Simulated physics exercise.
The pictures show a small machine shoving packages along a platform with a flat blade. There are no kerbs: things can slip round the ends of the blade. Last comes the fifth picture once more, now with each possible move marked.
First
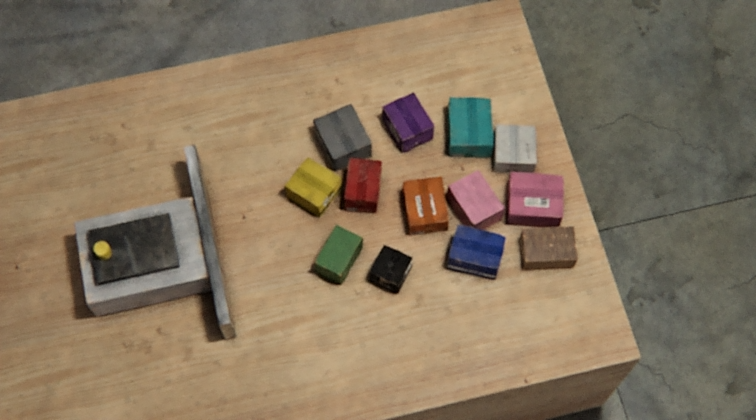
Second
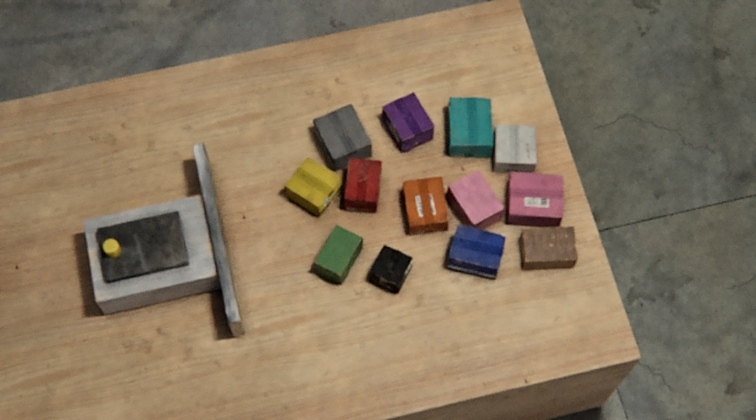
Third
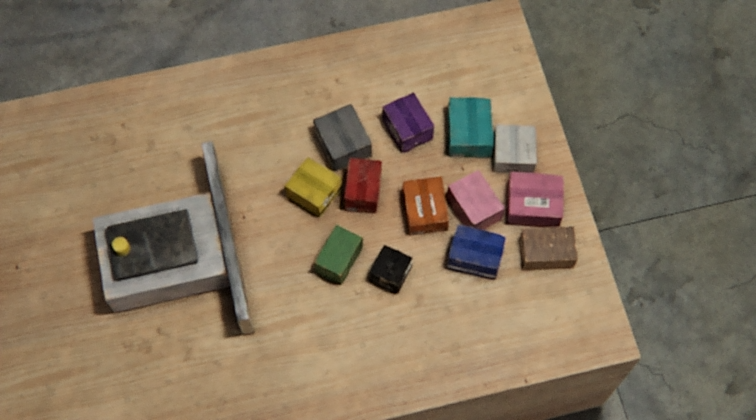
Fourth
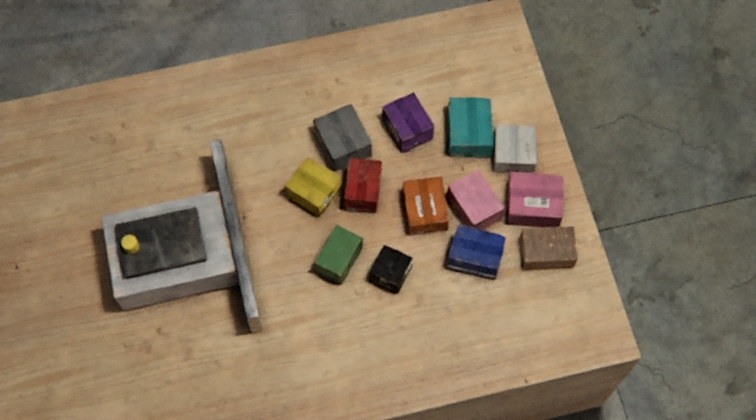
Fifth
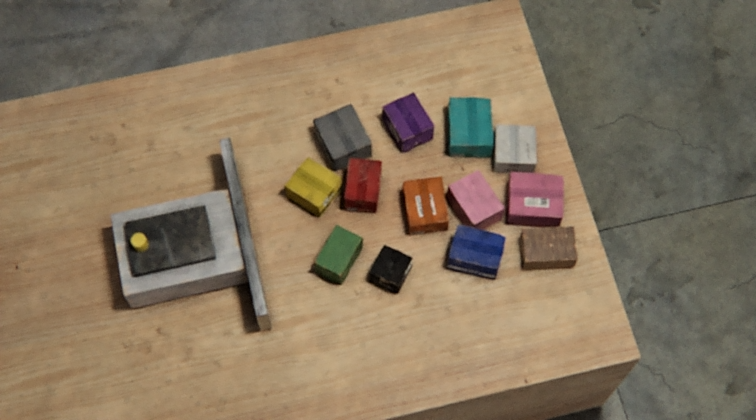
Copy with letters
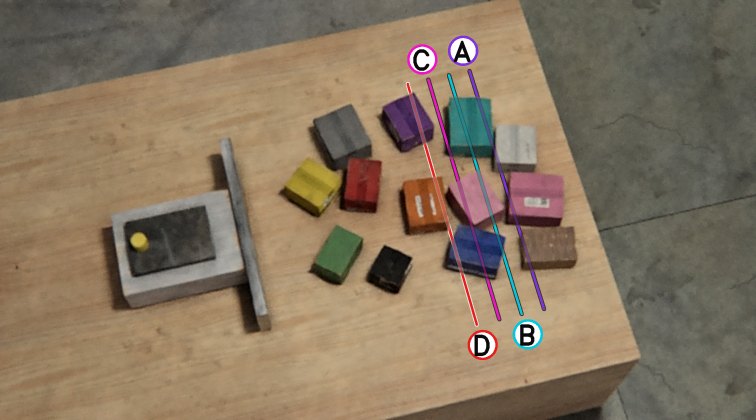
A small machine with a flat blade slides slightly right toward colourful blocks on a platform.
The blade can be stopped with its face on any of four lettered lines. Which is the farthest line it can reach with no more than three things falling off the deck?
No farther than B.
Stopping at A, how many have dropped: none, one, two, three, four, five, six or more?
Four.
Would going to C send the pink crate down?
By then, no.
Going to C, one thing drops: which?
It is the pink parcel.
On the marked copy, A at (505, 185); B at (484, 189); C at (462, 194); D at (441, 199).
Taking B. A third of the way, robot (265, 219); pink crate (481, 206); grey parcel (351, 131).
Two thirds of the way, robot (354, 199); pink parcel (581, 218); white parcel (538, 154).
When it is over, robot (419, 185); pink parcel over the edge; white parcel over the edge; two fallen.
As for the rest, A drops four; C is within the limit but short; D is within the limit but short.
